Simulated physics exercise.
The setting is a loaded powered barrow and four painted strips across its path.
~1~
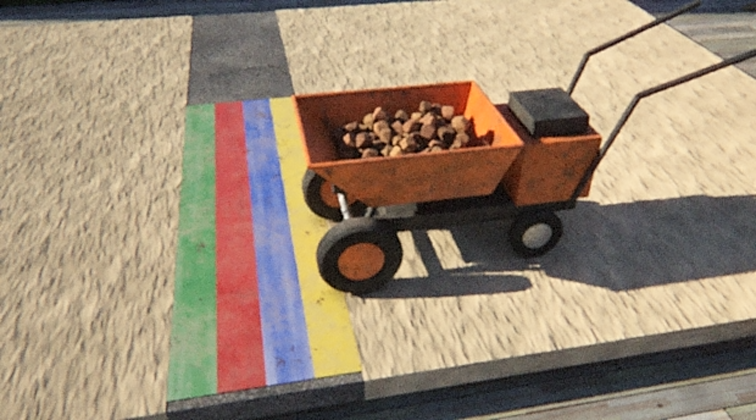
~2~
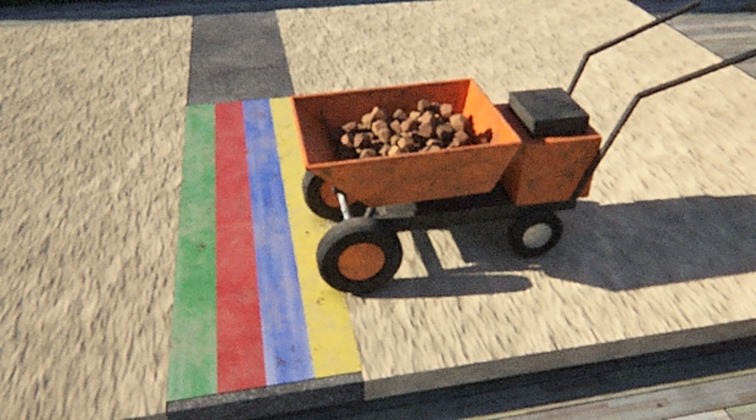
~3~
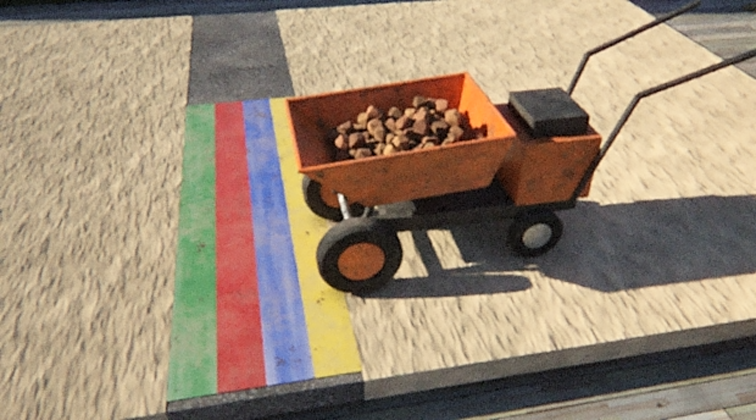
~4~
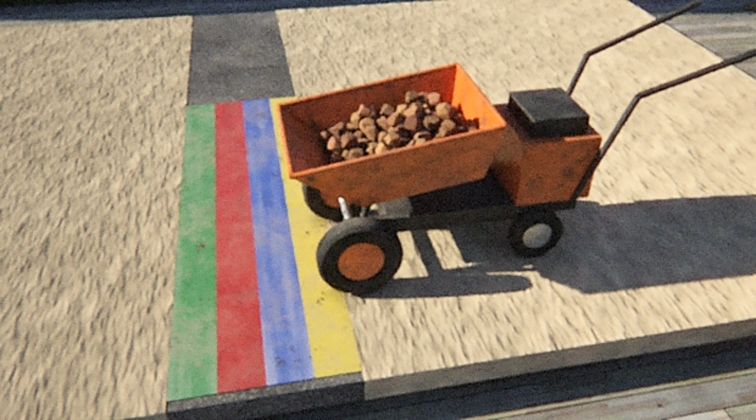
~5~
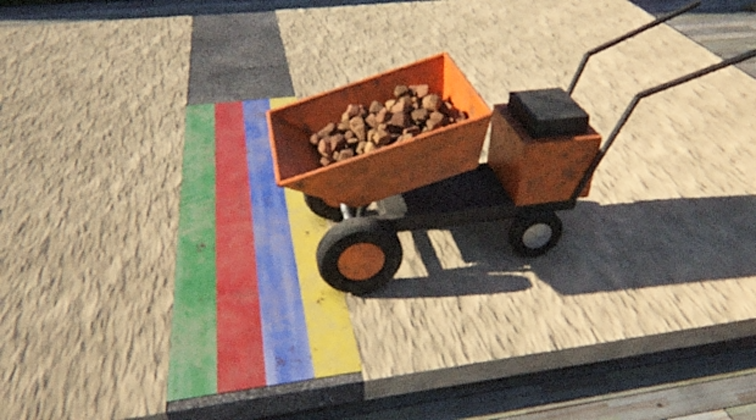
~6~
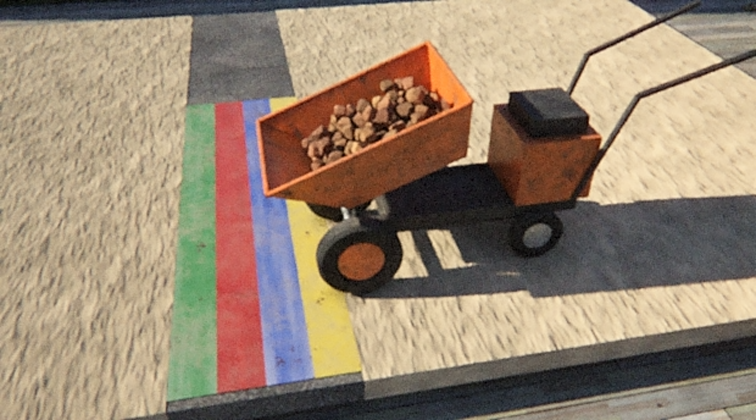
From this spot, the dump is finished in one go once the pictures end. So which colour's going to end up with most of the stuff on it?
Most of it lands on green.
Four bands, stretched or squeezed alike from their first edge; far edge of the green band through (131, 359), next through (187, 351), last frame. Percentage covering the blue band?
In turn, 0 and 0 in a hundred.
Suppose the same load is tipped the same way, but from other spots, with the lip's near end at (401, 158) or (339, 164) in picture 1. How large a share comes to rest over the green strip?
About 10 percent at the first place and about 30 percent at the second.
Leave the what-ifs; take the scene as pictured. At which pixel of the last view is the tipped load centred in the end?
The centre settles at about (190, 261).
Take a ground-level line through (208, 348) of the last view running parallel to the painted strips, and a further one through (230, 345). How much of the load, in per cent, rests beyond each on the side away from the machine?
First 60 in a hundred, second 80 in a hundred.
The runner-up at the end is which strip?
The strip in second place is the red one.
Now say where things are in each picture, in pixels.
The first picture shows lip of the skip (310, 167), level; top of the load (416, 138), clay clods; yellow strip (329, 325); blue strip (285, 332); red strip (240, 338); green strip (194, 345).
The second picture shows lip of the skip (308, 168), tipped barely; top of the load (415, 137).
The third picture shows lip of the skip (301, 172), tipped barely; top of the load (422, 137).
The fourth picture shows lip of the skip (292, 177), tipped a little; top of the load (428, 118).
The fifth picture shows lip of the skip (280, 185), tipped clearly; top of the load (422, 117).
The sixth picture shows lip of the skip (268, 195), tipped clearly; top of the load (416, 111); yellow strip (329, 325); blue strip (285, 332); red strip (240, 338); green strip (194, 345).
Just after the last frame, skip tipped steeply; every one in the skip.
A moment on, skip tipped right over; roughly half in the skip; about a tenth over the red strip; roughly a third over the green strip; about a tenth off the paint.
Further on, skip tipped right over; about a tenth in the skip; about a tenth over the red strip; roughly a third over the green strip; roughly a quarter off the paint.
When it is over, skip tipped right over; about a tenth in the skip; not one over the yellow strip; not one over the blue strip; about a tenth over the red strip; roughly a third over the green strip; roughly a third off the paint.
